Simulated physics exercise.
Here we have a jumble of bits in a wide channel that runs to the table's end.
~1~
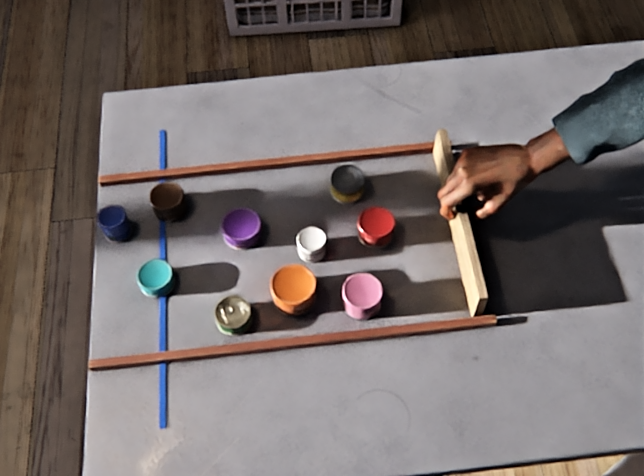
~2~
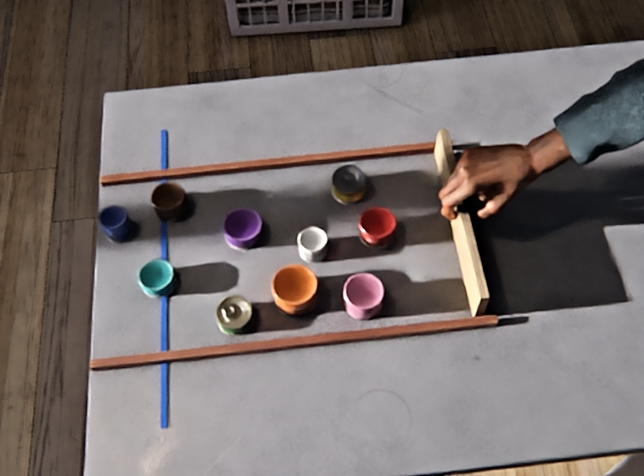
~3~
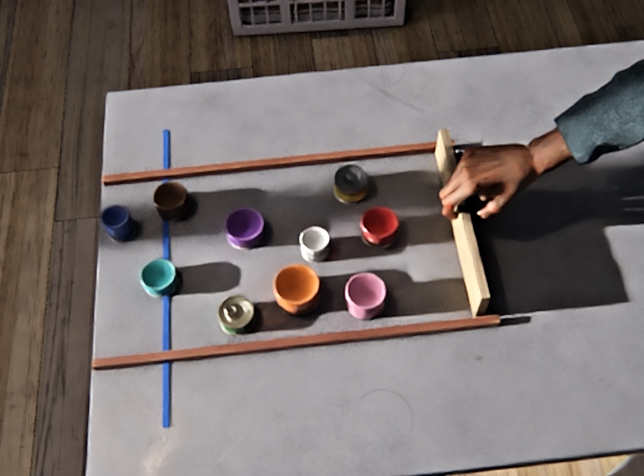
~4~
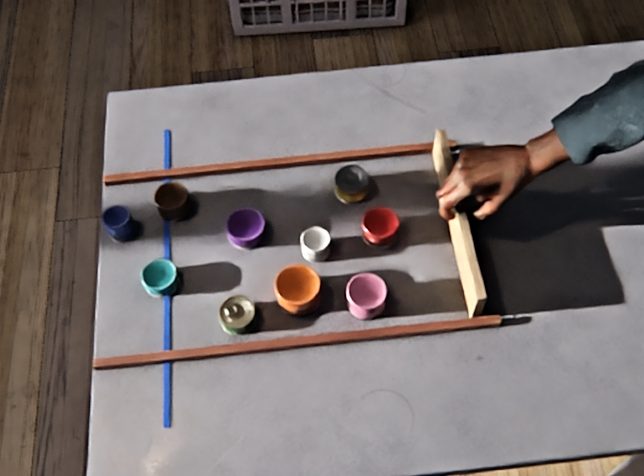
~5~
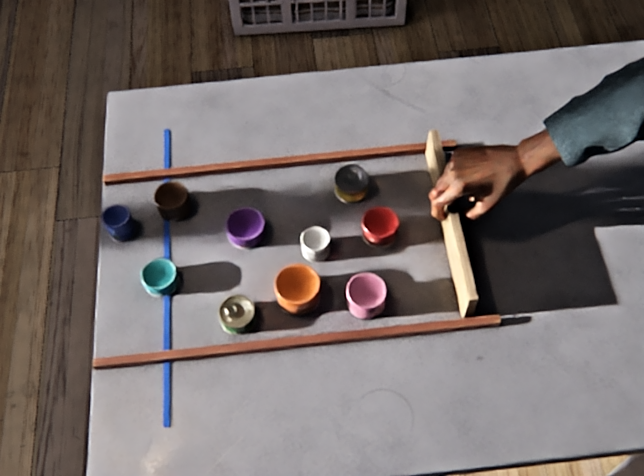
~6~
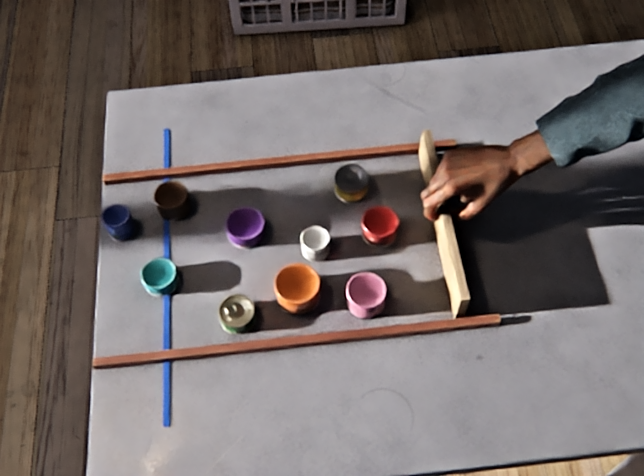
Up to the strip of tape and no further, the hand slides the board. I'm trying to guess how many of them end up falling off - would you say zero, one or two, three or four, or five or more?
I would say one or two.
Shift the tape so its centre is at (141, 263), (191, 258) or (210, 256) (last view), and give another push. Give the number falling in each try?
You'd get 5, then 0, then 0.
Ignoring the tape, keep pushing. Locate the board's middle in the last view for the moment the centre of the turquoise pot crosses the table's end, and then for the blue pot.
The middle is at (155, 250) when it's the turquoise pot, and at (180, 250) when it's the blue pot.
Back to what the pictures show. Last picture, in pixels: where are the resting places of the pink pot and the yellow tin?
The pink pot ends up near (144, 332), and the yellow tin near (148, 201).
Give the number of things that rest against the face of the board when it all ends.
In contact: 4.
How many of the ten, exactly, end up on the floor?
1.
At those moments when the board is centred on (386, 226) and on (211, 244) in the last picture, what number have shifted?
Note: First position 1; second position 9.
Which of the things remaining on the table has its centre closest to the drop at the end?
Answer: The turquoise pot.
Soon after, none off yet; blue pot at rest near (119, 223); turquoise pot at rest near (160, 277); brown tub at rest near (173, 201).
In the end, the number that fall off is one or two; gone, blue pot.
